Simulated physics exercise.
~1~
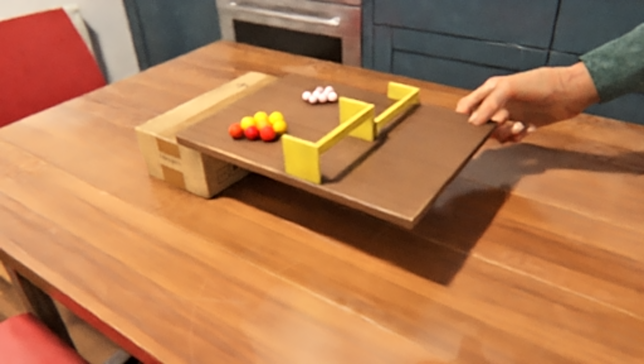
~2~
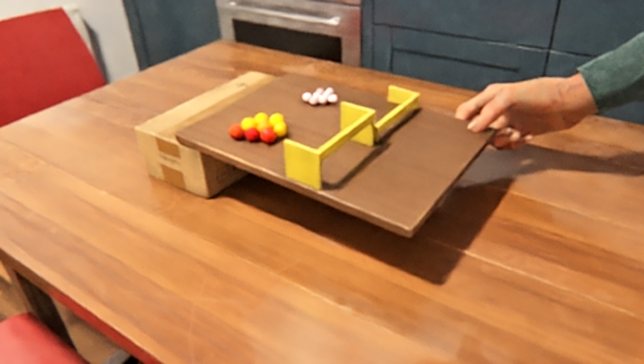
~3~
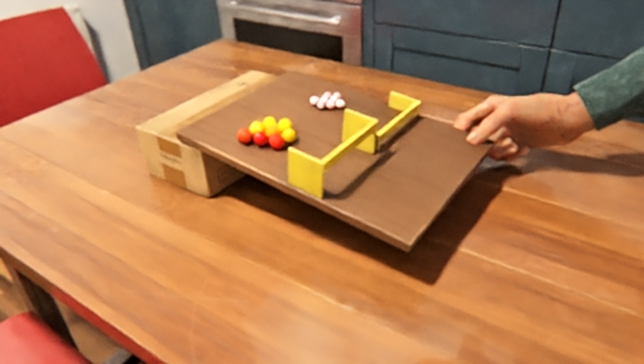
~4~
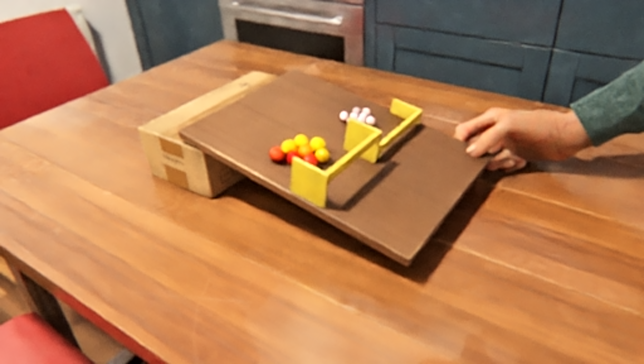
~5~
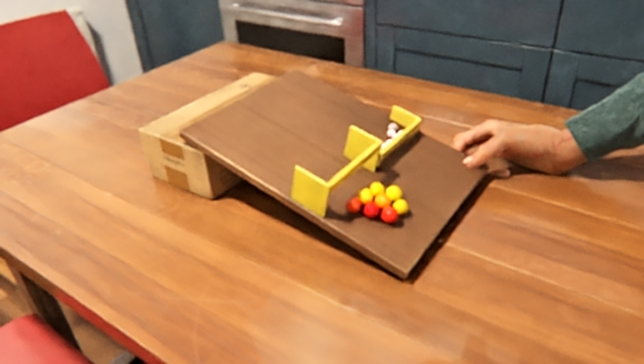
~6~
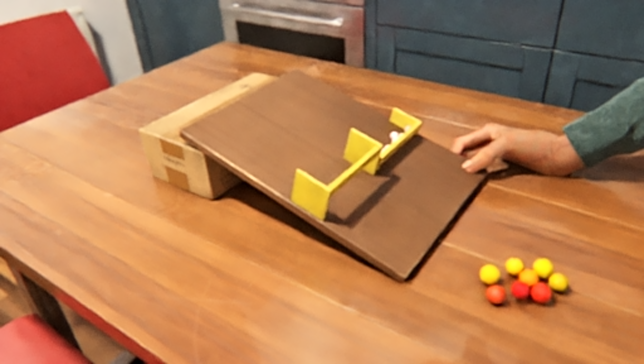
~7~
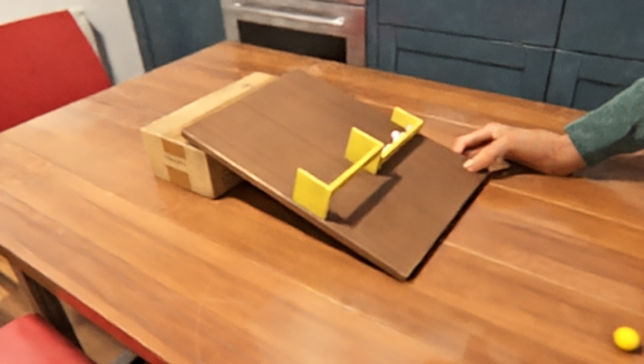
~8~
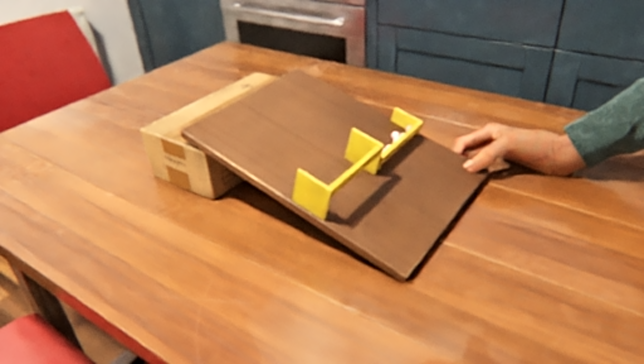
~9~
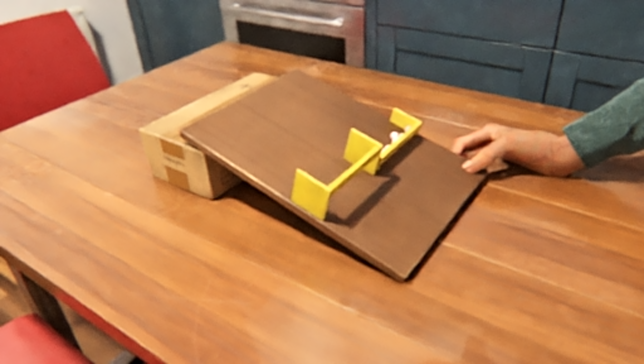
A hand lowers the free end of a brown board propped on a block until it rests on the wooden table; red and yellow balls roll under the front yellow bar and out of view, while white pieces slide down and stay behind the back bar.
